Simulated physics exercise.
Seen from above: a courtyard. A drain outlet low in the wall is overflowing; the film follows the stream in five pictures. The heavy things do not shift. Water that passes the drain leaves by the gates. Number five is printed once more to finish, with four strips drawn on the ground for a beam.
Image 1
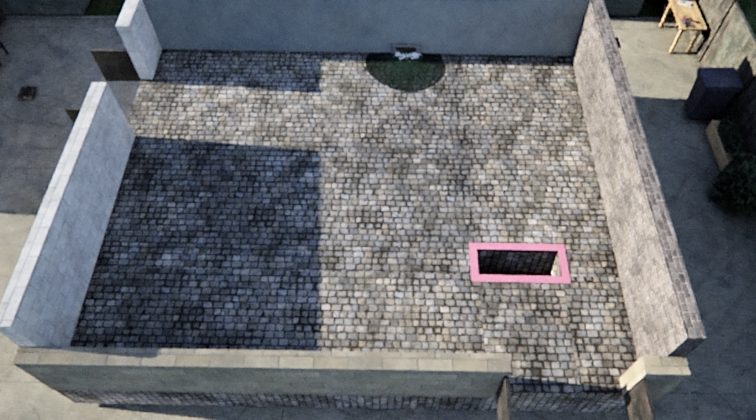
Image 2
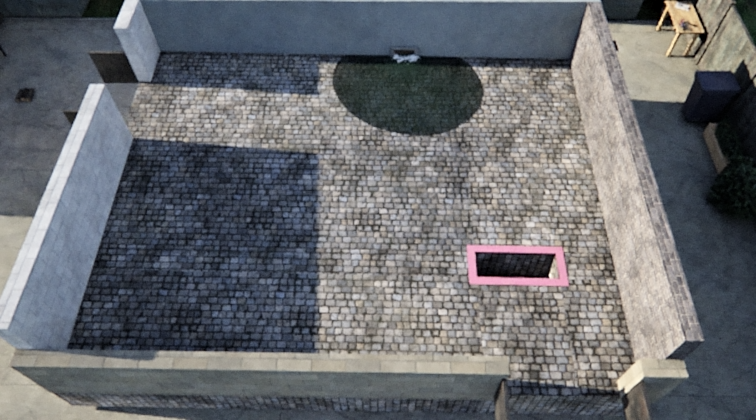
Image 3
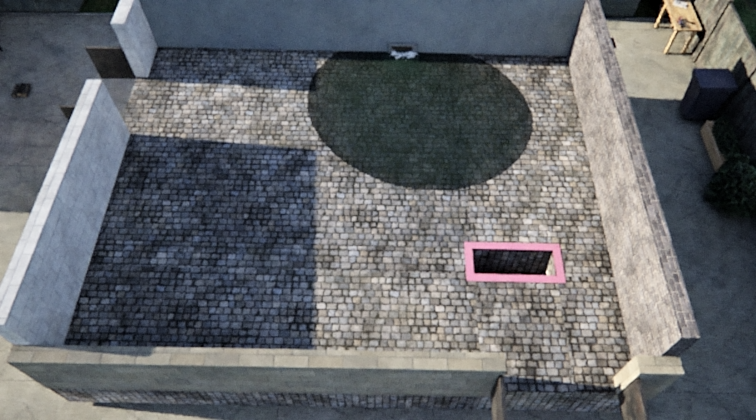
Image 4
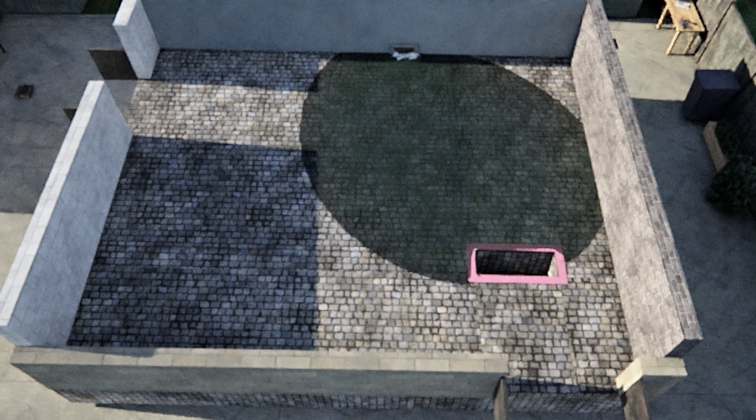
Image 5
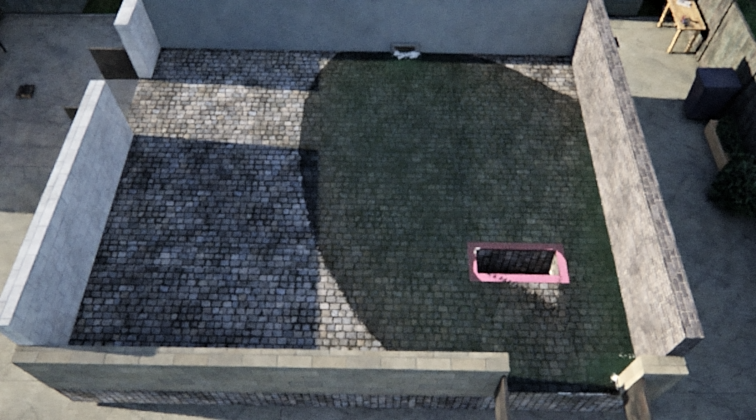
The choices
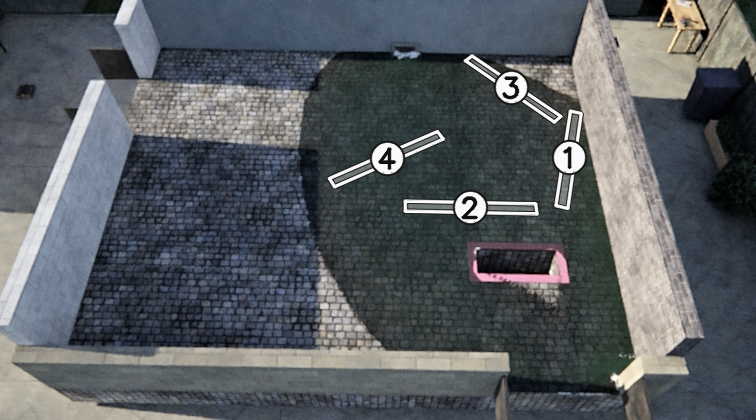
To begin with, a small dark patch sits against the far wall of a walled, cobbled yard seen from above. The patch widens into a large oval, spreading toward the near side and the right, and reaches the pink-rimmed opening. It then surrounds the opening and covers much of the yard's right side.
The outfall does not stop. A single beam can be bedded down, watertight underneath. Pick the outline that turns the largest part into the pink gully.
Best: 1.
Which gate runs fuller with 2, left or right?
The right one.
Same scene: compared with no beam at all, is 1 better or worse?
Position 1 is better.
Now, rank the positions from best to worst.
The order is 1, 3, 4, 2.
On the marked copy, 1 from (561, 207) to (575, 112); 2 from (405, 206) to (536, 208); 3 from (468, 58) to (557, 119); 4 from (332, 182) to (440, 135).
For position 1, about 55 % of the stream runs into the pink gully, about 45 % out by the gates.
For position 2, about 6 % of the stream runs into the pink gully, about 94 % out by the gates.
For position 3, about 33 % of the stream runs into the pink gully, about 67 % out by the gates.
For position 4, about 13 % of the stream runs into the pink gully, about 87 % out by the gates.
